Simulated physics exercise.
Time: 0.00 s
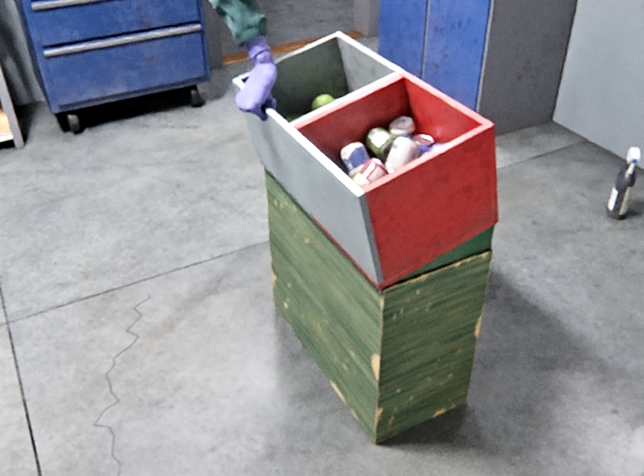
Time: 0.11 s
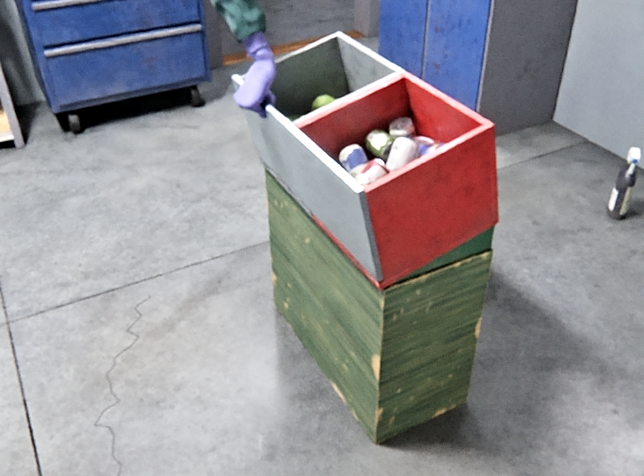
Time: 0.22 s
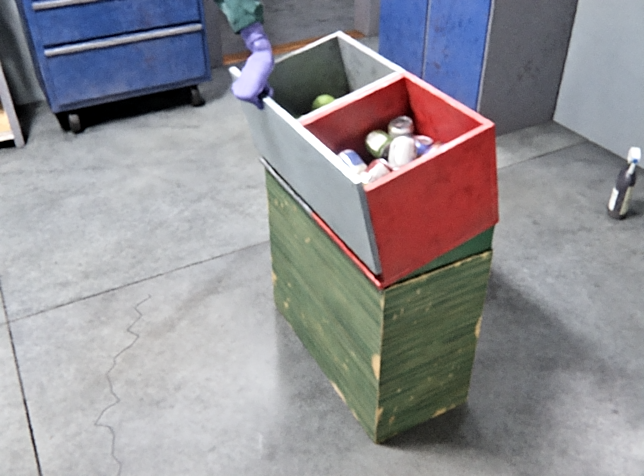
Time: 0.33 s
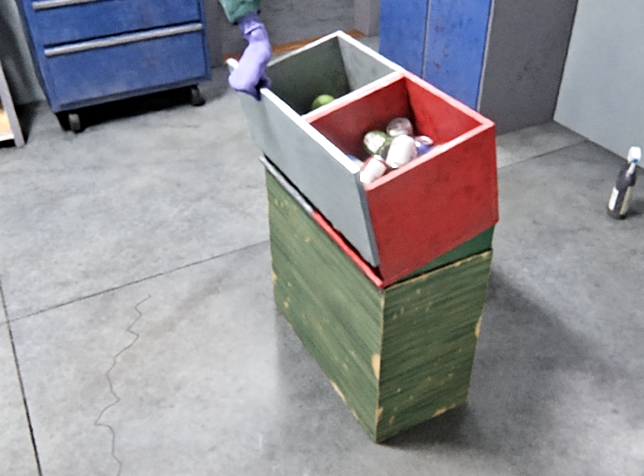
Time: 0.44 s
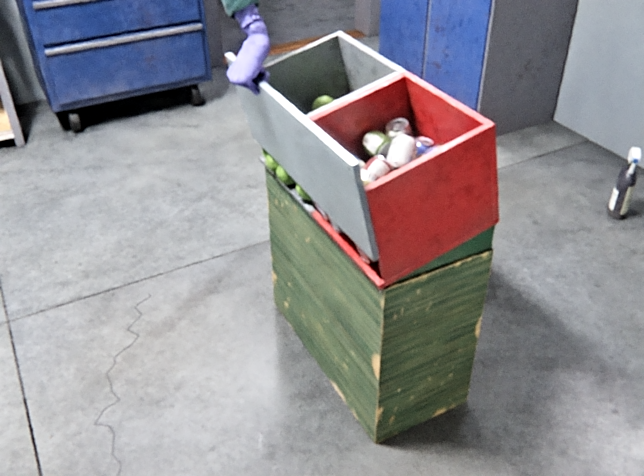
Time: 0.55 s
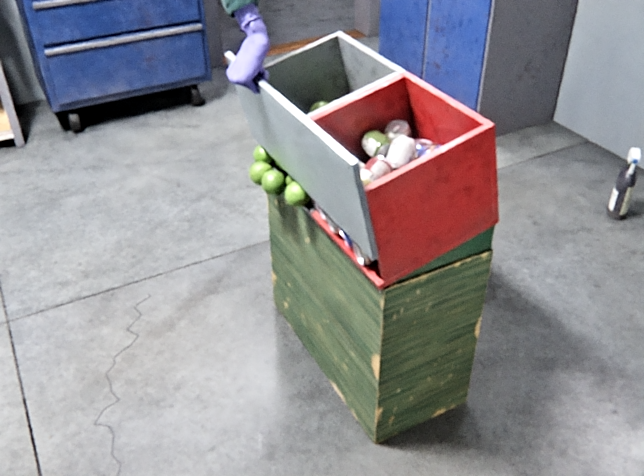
A purple-gloved hand grips the far left corner of the grey gate on a red and grey divided bin, which sits on a green wooden block, and gradually raises the gate. A narrow gap opens along the bottom, then green apples bunch out through it while cans show at the red section's opening.
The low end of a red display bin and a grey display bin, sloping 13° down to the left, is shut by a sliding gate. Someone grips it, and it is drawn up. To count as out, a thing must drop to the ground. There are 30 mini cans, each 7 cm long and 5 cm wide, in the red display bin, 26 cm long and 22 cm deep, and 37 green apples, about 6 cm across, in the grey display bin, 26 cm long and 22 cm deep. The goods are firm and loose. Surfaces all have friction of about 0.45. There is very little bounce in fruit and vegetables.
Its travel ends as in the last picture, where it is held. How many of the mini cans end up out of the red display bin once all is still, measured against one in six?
Lost share: Smaller than a sixth.
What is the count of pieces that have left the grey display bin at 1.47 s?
Roughly, out by then: Grey display bin 6.
After 0.96 s, the red display bin has all 30 and the grey display bin is down by 6 of 37.
After 1.47 s, the red display bin has all 30 and the grey display bin is down by 6 of 37.
After 2.18 s, the red display bin has all 30 and the grey display bin is down by 6 of 37.
Final count (at 3.10 s), the red display bin has all 30 and the grey display bin is down by 6 of 37. Asked share, 0 of 30, 0 per cent.
